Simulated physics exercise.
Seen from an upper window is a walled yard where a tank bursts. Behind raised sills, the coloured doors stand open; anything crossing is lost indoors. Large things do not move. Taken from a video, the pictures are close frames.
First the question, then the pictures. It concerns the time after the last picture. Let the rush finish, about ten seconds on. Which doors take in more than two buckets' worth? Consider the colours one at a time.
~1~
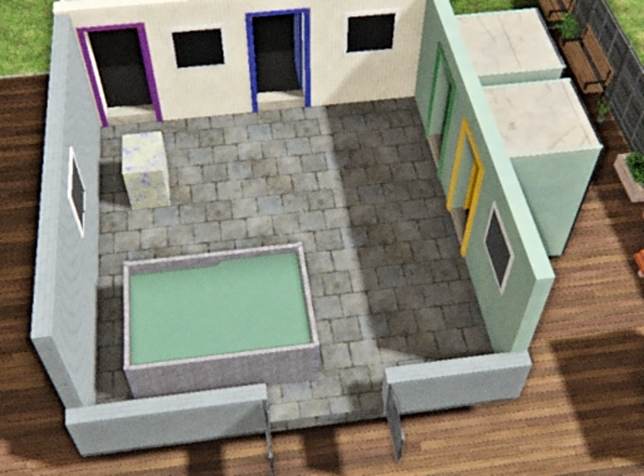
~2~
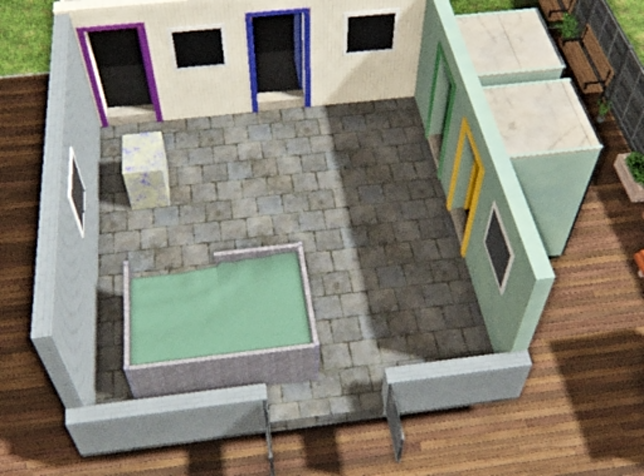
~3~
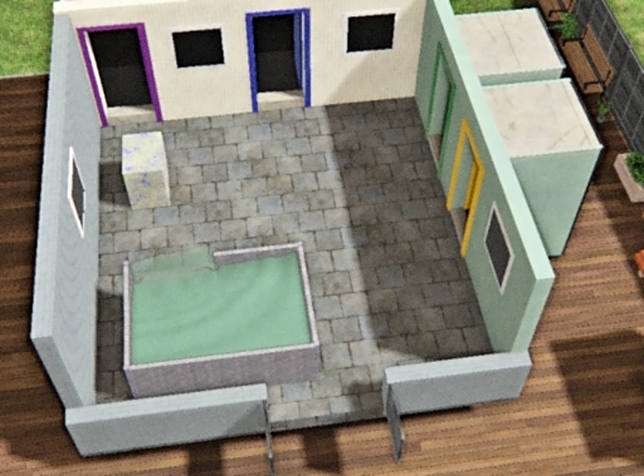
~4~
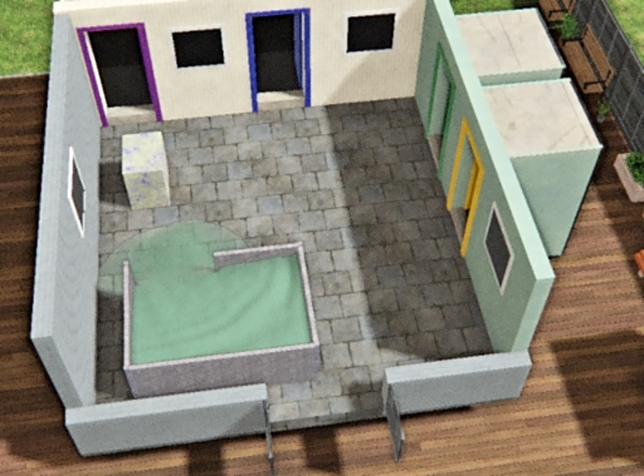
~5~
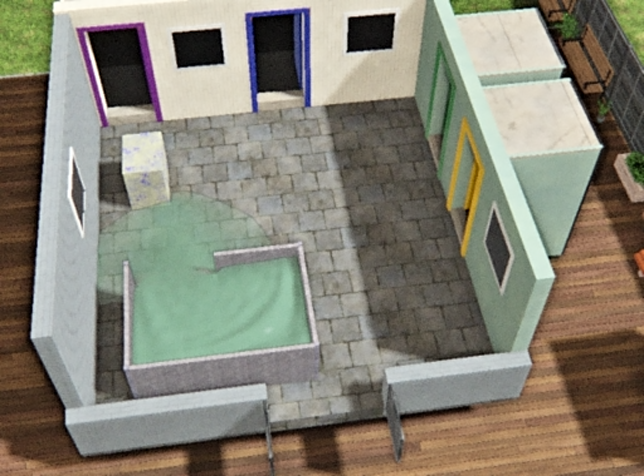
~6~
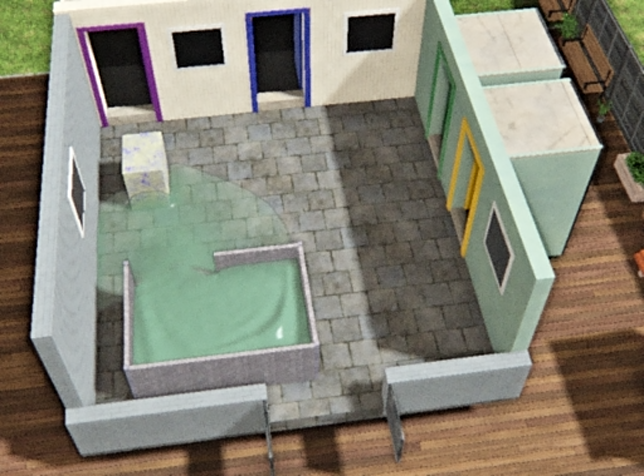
Outcome: The green door is overrun past two buckets, the yellow door is overrun past two buckets, the blue door is not overrun past two buckets, the purple door is overrun past two buckets.
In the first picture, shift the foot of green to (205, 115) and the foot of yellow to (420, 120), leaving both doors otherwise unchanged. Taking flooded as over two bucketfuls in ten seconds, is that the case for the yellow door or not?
Logged - yellow door ends up higher.
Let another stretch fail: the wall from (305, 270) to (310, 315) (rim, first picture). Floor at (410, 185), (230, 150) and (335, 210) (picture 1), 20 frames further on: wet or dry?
Submerged, unwetted, unwetted.
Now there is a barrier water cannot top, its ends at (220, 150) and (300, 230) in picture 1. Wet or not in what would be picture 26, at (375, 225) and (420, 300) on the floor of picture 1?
Not wet, not wet.
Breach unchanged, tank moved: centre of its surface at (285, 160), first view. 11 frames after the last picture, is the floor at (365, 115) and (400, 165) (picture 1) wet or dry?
Point 1: Soaked through; point 2: Soaked through.
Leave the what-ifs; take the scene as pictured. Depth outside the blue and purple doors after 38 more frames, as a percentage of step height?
The first sits near 50 in a hundred and the second near 80 in a hundred.
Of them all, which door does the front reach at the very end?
Answer - the door marked yellow.
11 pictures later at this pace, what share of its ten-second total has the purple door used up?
Around 25 percent.
A moment on, water covers 35 % of the floor; the green door not reached, the yellow door not reached, the blue door not reached, the purple door wet at the sill, nothing in.
Next, water covers 45 % of the floor; the green door not reached, the yellow door not reached, the blue door wet at the sill, nothing in, the purple door over two buckets in.
Then, water covers 55 % of the floor; the green door wet at the sill, nothing in, the yellow door not reached, the blue door under two buckets in, the purple door far over two buckets in.
Later, water covers 90 % of the floor; the green door far over two buckets in, the yellow door wet at the sill, nothing in, the blue door under two buckets in, the purple door far over two buckets in.
In the end, water covers 100 % of the floor; the green door far over two buckets in, the yellow door over two buckets in, the blue door under two buckets in, the purple door far over two buckets in.
